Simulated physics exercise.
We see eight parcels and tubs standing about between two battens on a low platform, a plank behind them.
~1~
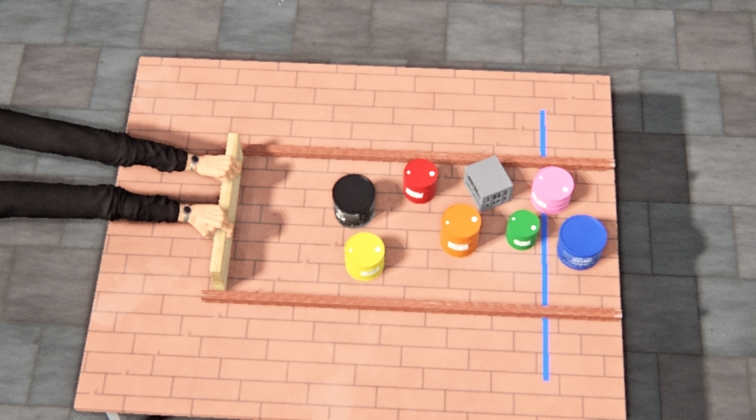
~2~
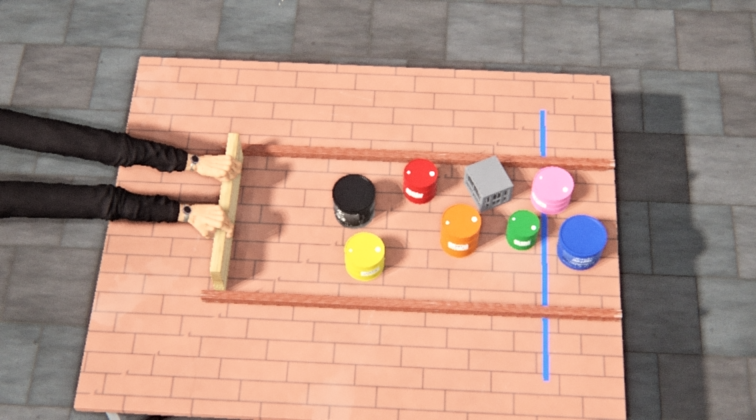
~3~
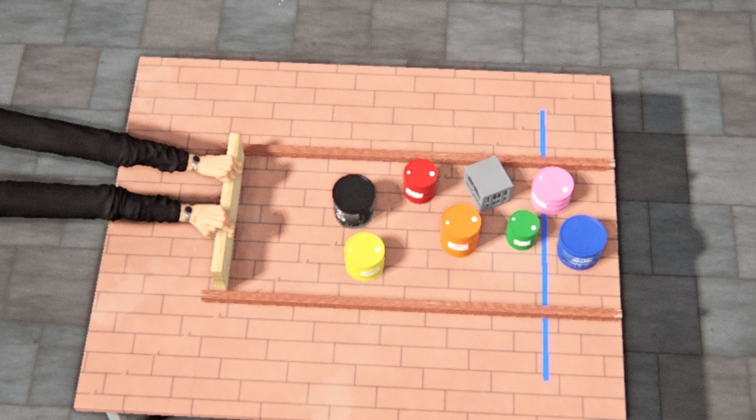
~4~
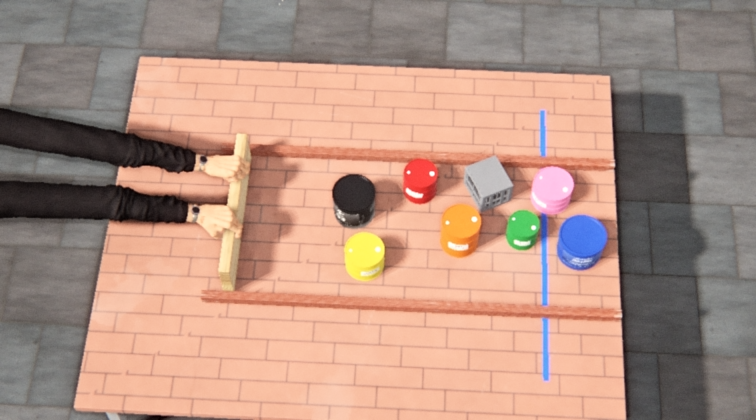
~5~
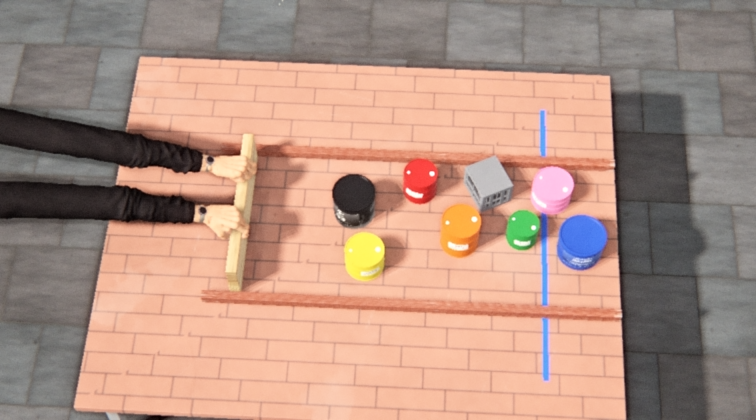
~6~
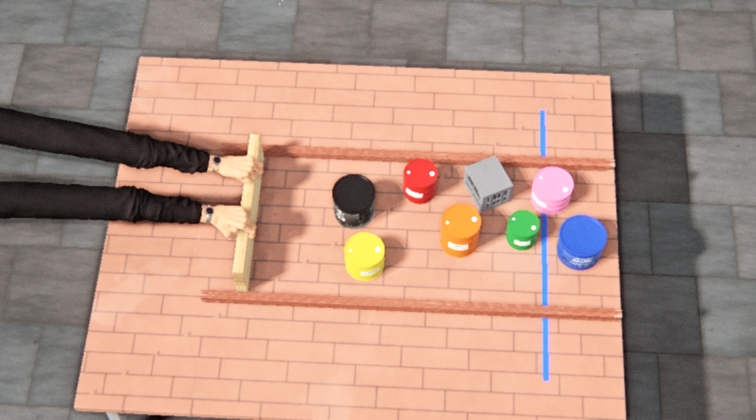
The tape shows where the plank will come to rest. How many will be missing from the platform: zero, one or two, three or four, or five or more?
As it turns out, the number that fall off is one or two.
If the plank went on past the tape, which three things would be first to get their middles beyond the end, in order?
They are the pink canister, then the blue pail, then the grey crate.
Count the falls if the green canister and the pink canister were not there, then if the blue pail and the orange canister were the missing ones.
0 in the first case, 1 in the second.
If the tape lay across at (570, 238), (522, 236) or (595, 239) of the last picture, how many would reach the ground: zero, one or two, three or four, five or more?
Taking them in turn, either three or four; none at all; three to four.
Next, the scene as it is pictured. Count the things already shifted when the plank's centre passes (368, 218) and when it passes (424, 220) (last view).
By then 2, and 4.
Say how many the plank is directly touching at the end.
That makes 4.
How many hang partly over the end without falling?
It comes to 1.
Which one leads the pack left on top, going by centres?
The blue pail.
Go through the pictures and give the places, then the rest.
In the first frame, blue pail (581, 243); pink canister (552, 191); green canister (523, 230); plank (227, 212); tape (544, 237).
In the second frame, pink canister (552, 191); red canister (420, 182).
In the third frame, green canister (523, 230); black pail (354, 202).
In the fourth frame, blue pail (581, 243); orange canister (460, 231).
In the fifth frame, pink canister (552, 191); yellow canister (365, 257).
In the sixth frame, blue pail (581, 243); pink canister (552, 191); green canister (523, 230); plank (249, 213); tape (544, 237).
Early on, none off yet; blue pail at rest near (581, 243); pink canister at rest near (552, 191); green canister at rest near (523, 230).
Finally, the number that fall off is one or two; lost, pink canister.
